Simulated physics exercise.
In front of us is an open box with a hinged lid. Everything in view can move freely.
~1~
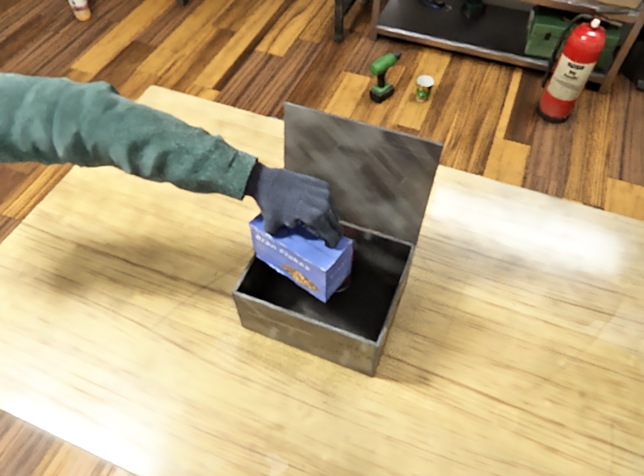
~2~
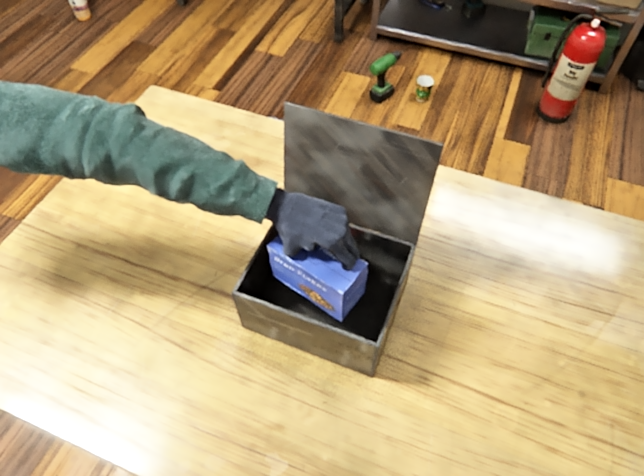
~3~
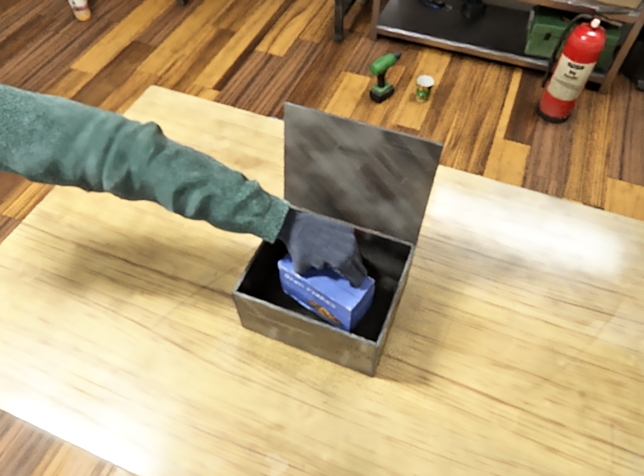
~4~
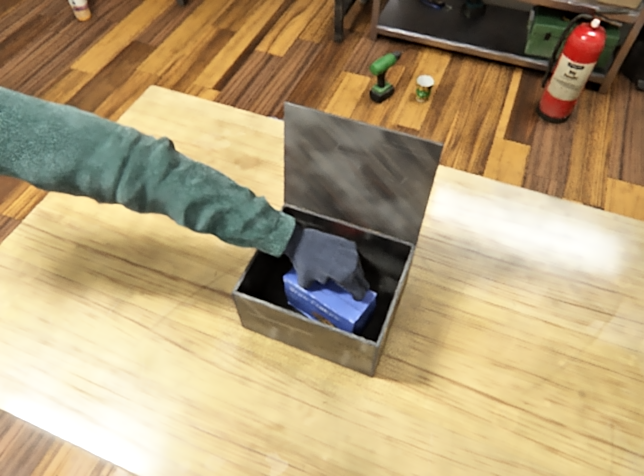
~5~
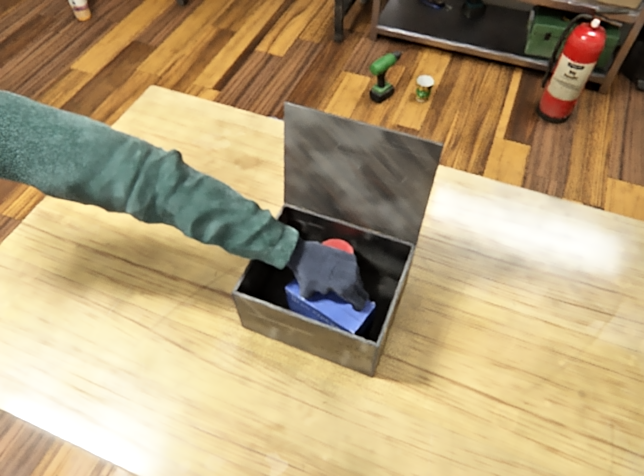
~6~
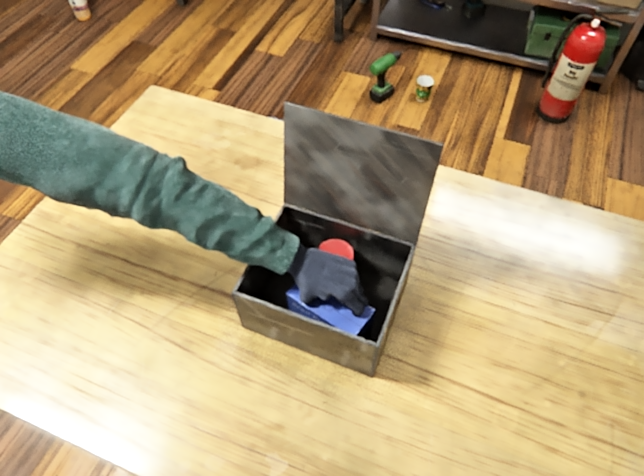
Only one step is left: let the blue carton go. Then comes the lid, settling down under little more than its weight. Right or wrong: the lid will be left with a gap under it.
Wrong, it closes.
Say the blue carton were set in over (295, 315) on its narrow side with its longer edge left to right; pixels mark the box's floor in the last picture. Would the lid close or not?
With this placement the lid lies closed.
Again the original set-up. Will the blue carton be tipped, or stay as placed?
The blue carton stays as it was set.
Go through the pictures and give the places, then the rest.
On its way; blue carton (301, 249), in the first frame.
On its way; blue carton (318, 270), in the second frame.
On its way; blue carton (326, 286), in the third frame.
On its way; blue carton (329, 299), in the fourth frame.
On its way; blue carton (330, 308), in the fifth frame.
Put in, still held; blue carton (330, 313), in the sixth frame.
Then, 1.20 s on from there, lid starting down.
Then, 1.60 s on from there, lid 59° above the rim.
Then, 1.80 s on from there, lid 32° above the rim.
Then, 2.00 s on from there, lid shut.
In the end, lid shut; both unmoved. At the end, from the last picture's camera, blue carton near (330, 313).
